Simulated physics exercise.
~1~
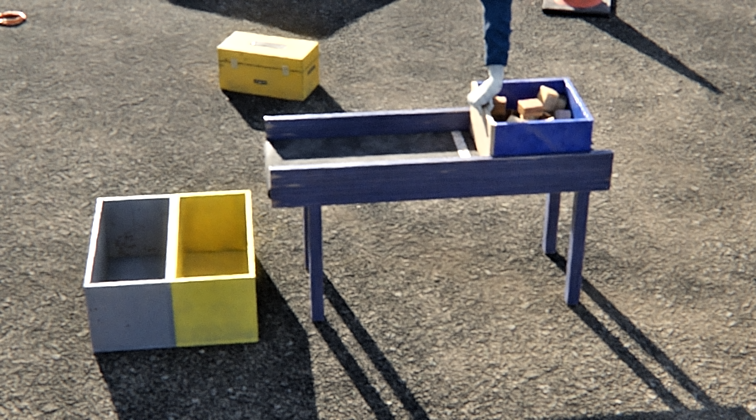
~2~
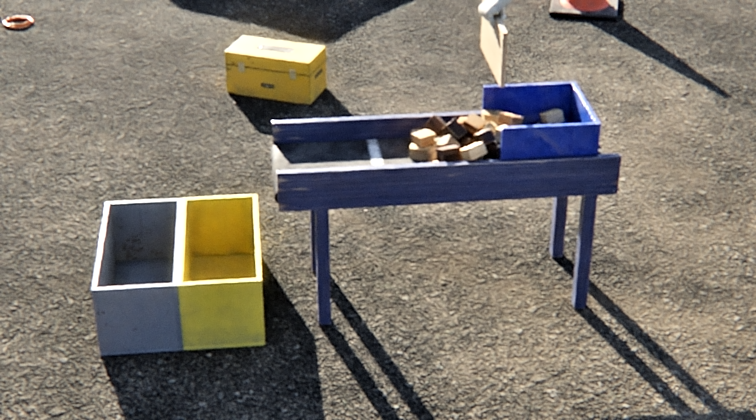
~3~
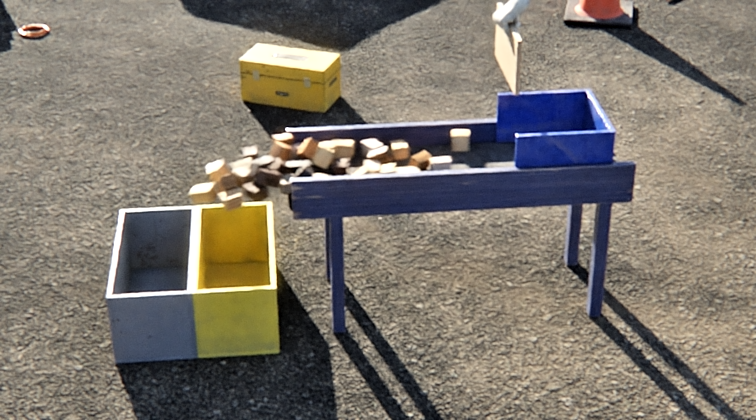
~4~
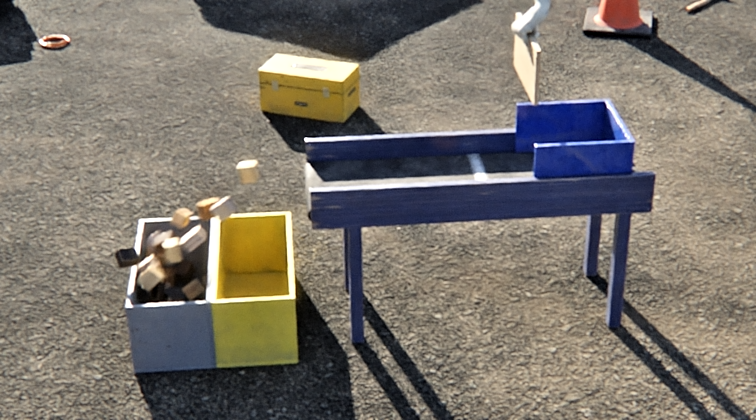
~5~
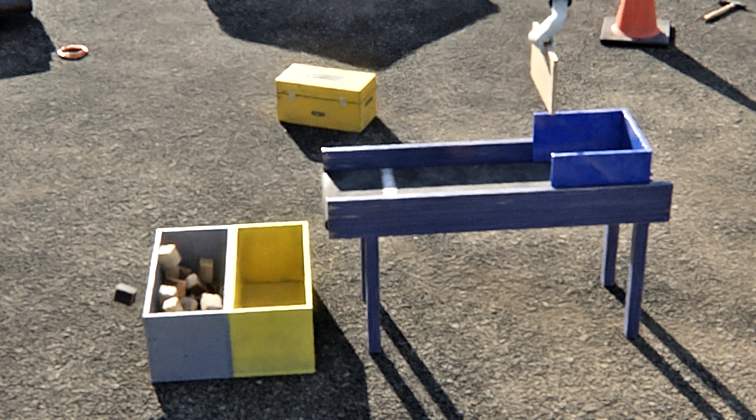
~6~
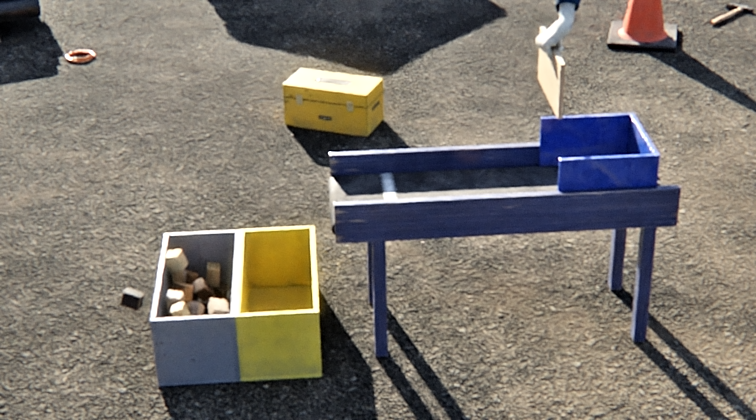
Wooden blocks riding a belt out of a blue pen and flying over a yellow tub into a grey bin, one landing on the ground.
